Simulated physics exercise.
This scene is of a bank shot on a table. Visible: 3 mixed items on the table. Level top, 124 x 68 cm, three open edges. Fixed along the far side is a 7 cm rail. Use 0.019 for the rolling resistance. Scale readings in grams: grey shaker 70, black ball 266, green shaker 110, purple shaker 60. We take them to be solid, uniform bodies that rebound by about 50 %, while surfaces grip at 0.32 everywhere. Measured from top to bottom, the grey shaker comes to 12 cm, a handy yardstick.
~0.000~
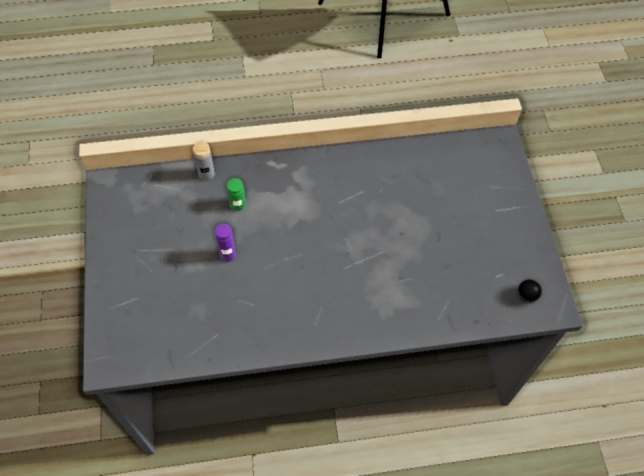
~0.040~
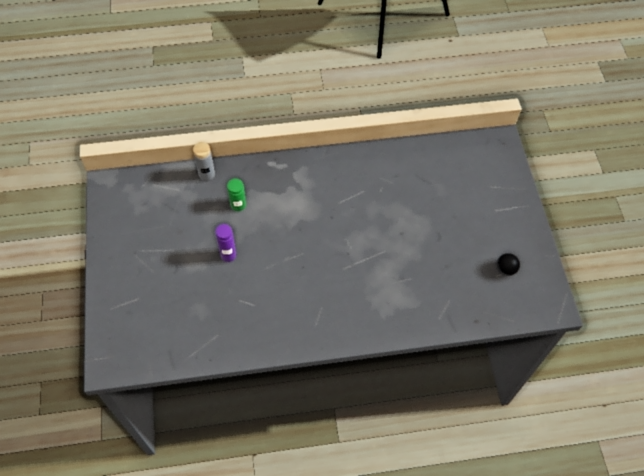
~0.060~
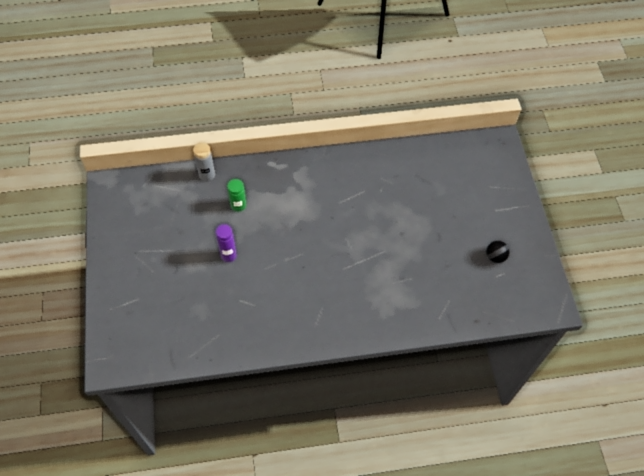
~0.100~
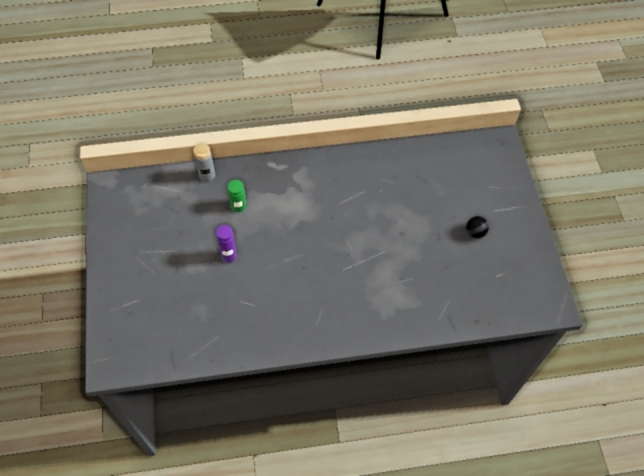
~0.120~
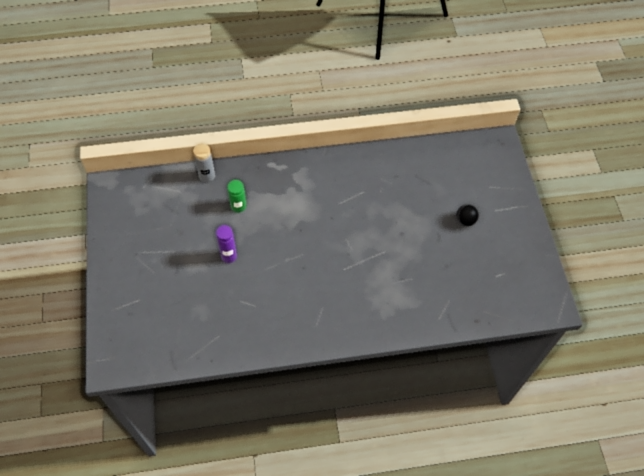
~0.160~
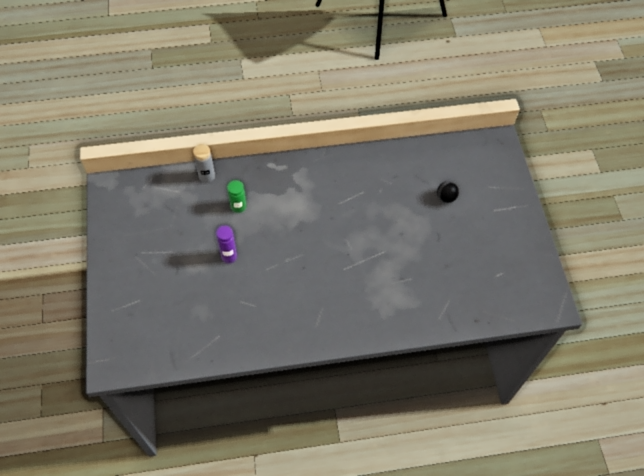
A black ball rolls from the lower right of a dark grey table up and to the left, nearing the wooden rail along the back edge, while the grey, green and purple shakers on the left stay still.
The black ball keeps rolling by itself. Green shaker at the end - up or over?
On its feet.
After 0.56 s, black ball near (352, 209).
After 1.16 s, black ball near (236, 314).
After 1.86 s, things are still on the move.
By the end (2.1 s), all 3 in place, give or take 4 cm. Seen from the same camera at the end, green shaker near (237, 197).
